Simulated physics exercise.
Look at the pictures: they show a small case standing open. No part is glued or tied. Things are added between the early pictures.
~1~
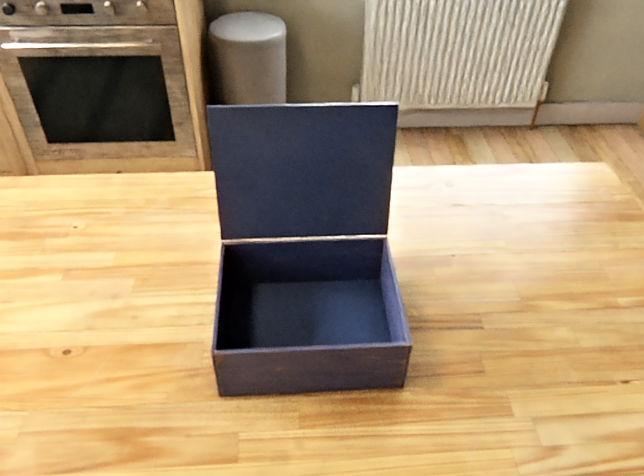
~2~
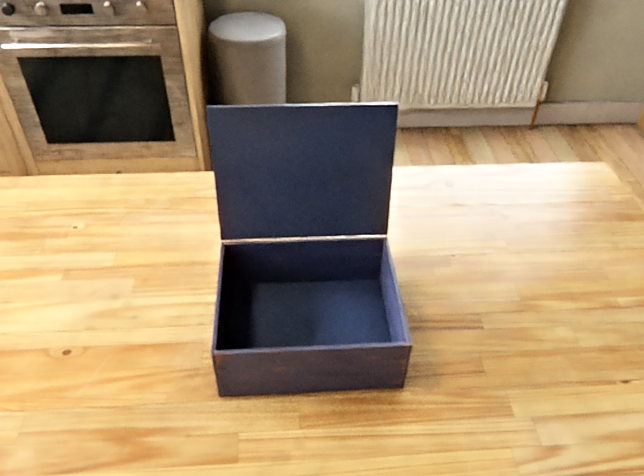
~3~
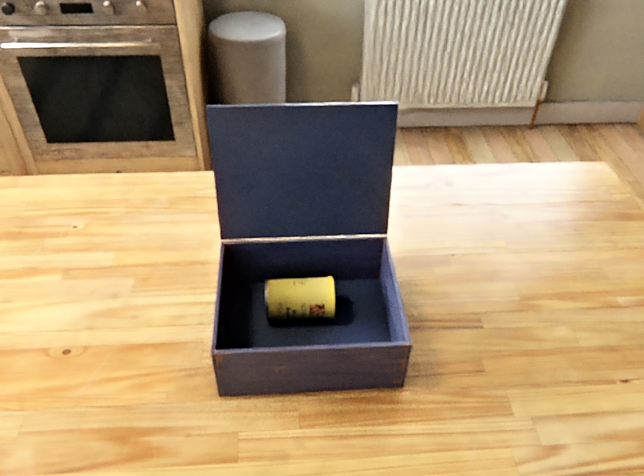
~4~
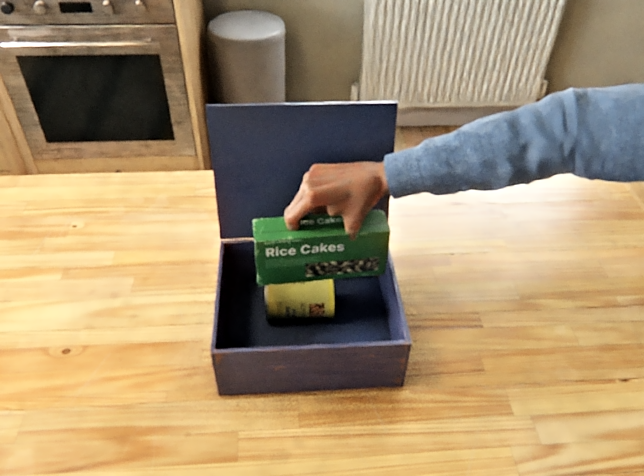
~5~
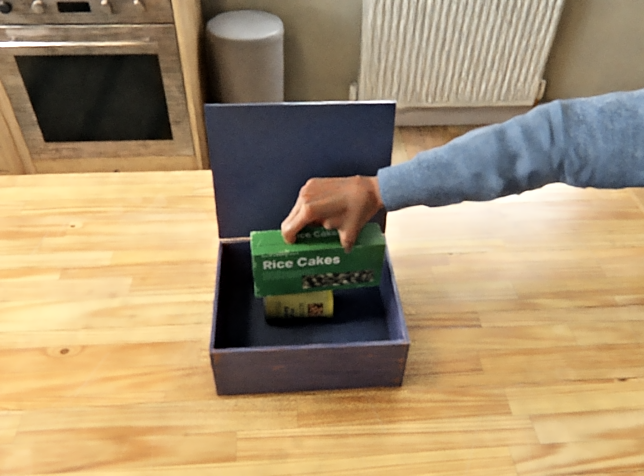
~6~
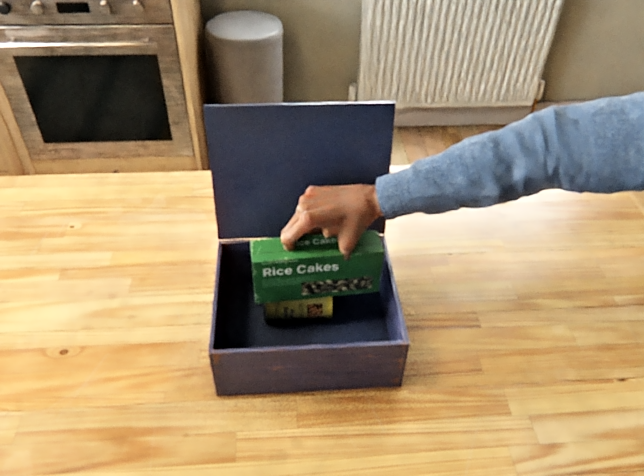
The clip opens on an empty dark blue box standing open on a wooden table, and then a yellow tin appears lying inside it. A hand in a blue sleeve reaches in from the right, holding a green Rice Cakes packet, and lowers it slightly into the box, covering more of the tin.
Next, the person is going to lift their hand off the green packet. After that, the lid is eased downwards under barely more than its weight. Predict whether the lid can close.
Prediction: The lid closes.
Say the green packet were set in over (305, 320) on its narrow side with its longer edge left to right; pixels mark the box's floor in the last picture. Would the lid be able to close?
Result: Lid shut.
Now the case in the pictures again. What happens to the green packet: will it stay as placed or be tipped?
Observation: The green packet tilts over.
Then, 0.50 s past the last view, green packet on its side near (322, 344).
Then, 1.50 s past the last view, lid 66° above the rim; green packet on its side near (323, 346).
Then, 1.80 s past the last view, lid 35° above the rim; green packet on its side near (323, 346).
Then, 2.20 s past the last view, lid shut; green packet on its side near (323, 346).
Finally, lid shut; down or leaning hard in the box, green packet; yellow tin still in place. Final places as the last picture's camera would see them, green packet near (323, 346).
